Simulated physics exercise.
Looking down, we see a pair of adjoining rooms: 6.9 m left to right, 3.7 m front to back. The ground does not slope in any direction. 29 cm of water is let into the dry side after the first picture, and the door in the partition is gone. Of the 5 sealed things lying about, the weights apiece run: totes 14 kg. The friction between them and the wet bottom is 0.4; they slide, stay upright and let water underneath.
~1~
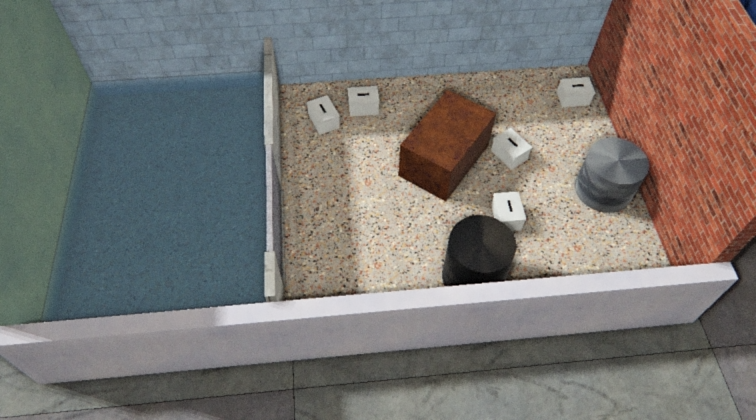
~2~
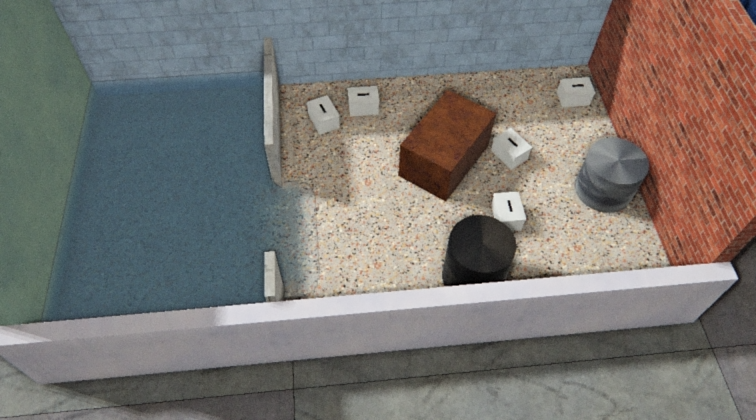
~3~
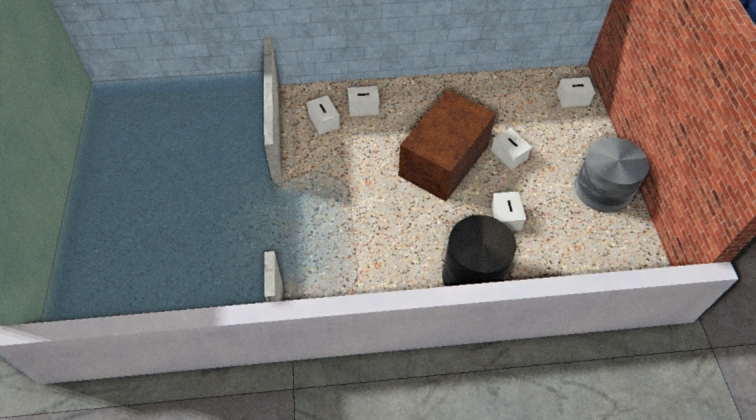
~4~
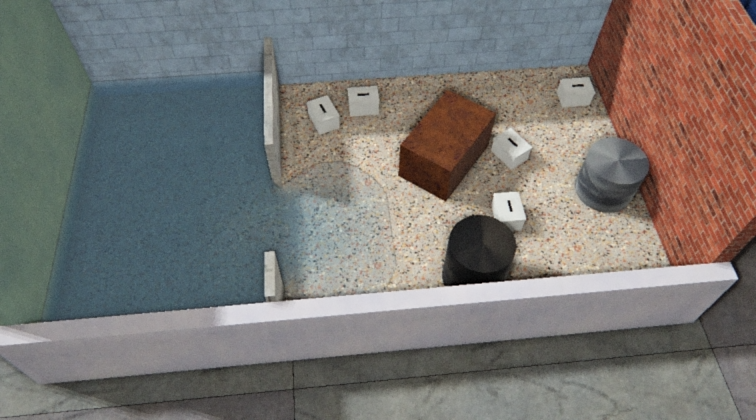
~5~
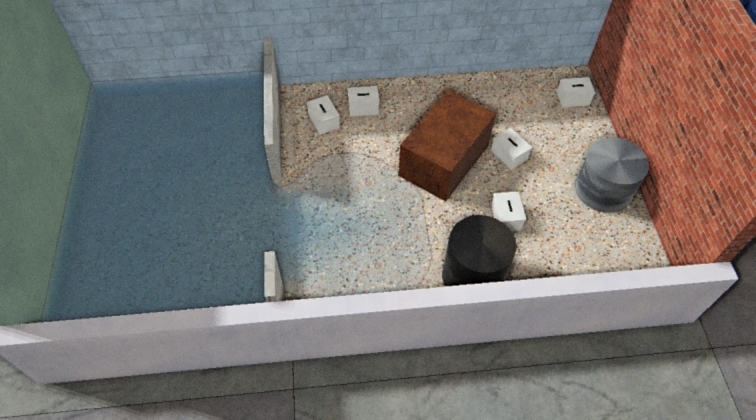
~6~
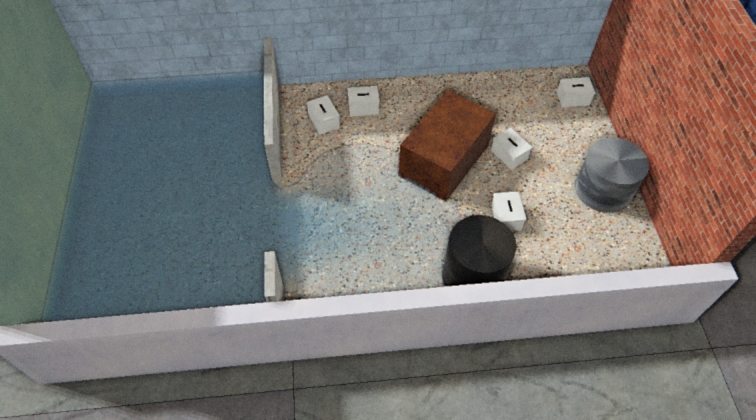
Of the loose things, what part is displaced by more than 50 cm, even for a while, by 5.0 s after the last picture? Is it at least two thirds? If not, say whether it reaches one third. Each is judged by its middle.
No, not even one third.
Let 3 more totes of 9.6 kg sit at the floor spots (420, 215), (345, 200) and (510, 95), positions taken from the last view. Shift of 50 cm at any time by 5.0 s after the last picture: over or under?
One by one they come out larger, larger, lesser.
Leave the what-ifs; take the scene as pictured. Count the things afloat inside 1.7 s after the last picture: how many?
I'd say 0 of them.
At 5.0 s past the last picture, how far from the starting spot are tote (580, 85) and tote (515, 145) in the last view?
The shifts read 20 cm and 0 cm, in that sequence.
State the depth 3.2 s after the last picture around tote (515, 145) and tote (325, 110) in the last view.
First about 4 cm, second about 1 cm.
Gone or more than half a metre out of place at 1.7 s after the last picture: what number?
I make it 1 by then.
Then, 0.4 s after the last picture 0 of 5 are over 50 cm from their spots; 0 afloat.
Then, 1.7 s after the last picture 1 of 5 are over 50 cm from their spots; 0 afloat.
Then, 3.2 s after the last picture 1 of 5 are over 50 cm from their spots; 0 afloat.
Then, 5.0 s after the last picture 1 of 5 are over 50 cm from their spots, and 1 have been at some point; 0 afloat.
